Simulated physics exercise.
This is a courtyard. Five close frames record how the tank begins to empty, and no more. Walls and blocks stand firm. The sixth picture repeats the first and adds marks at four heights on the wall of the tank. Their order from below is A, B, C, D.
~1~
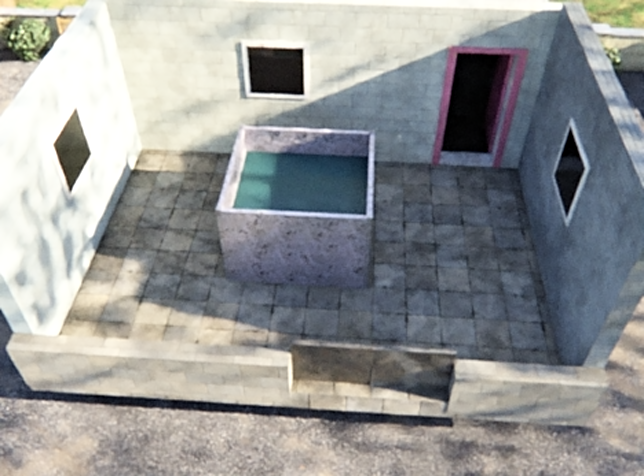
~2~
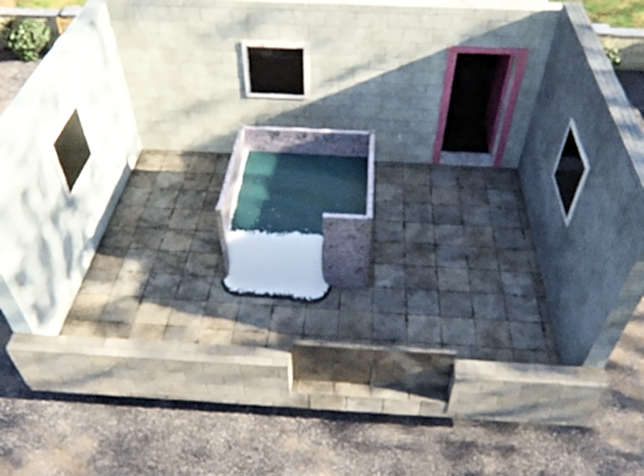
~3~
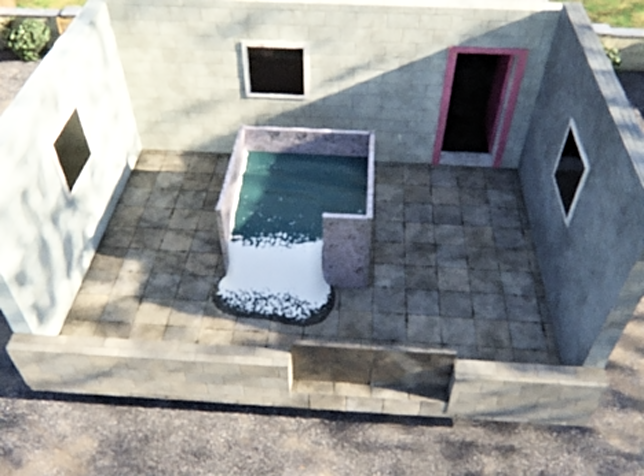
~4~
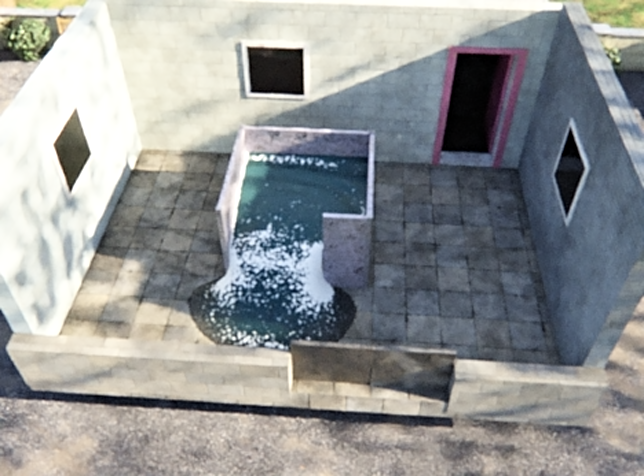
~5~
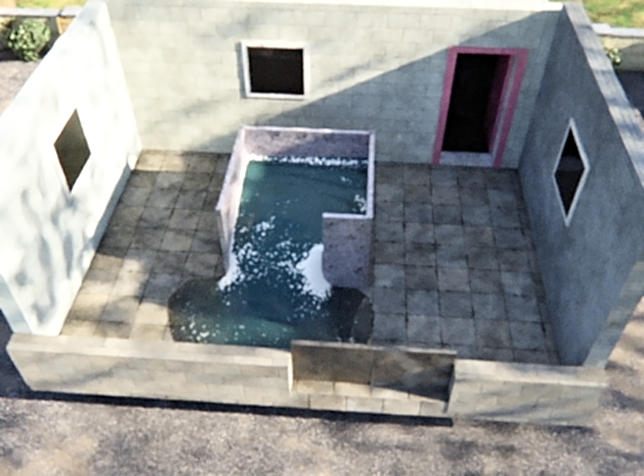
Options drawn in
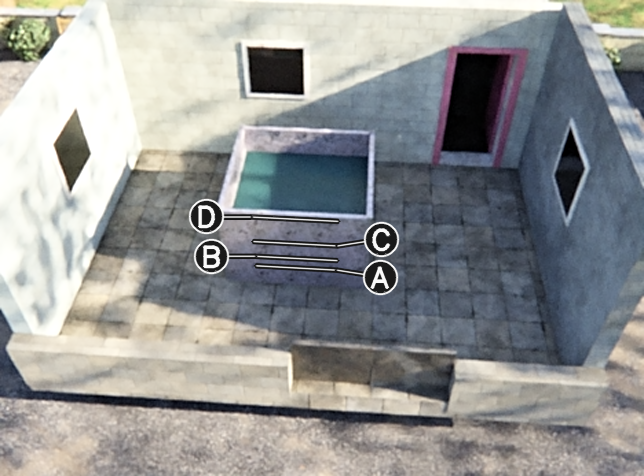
A walled courtyard held a square tank of still water until part of its front side opened, and water poured out in a white, foamy rush, spreading across the paved floor near the low front wall.
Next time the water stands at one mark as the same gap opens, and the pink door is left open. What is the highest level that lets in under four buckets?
B.
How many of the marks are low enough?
Two.
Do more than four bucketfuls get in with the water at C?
Yes.
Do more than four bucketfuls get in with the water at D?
Yes, it does.
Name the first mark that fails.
C it is.
In white, A at (296, 267); B at (295, 258); C at (295, 243); D at (294, 219); from the bottom up A, B, C, D.
Choosing A, nothing gets over.
Choosing B, a splash gets over, under a bucket.
Choosing C, about 10 bucketfuls get in.
Choosing D, dozens of bucketfuls pour in.
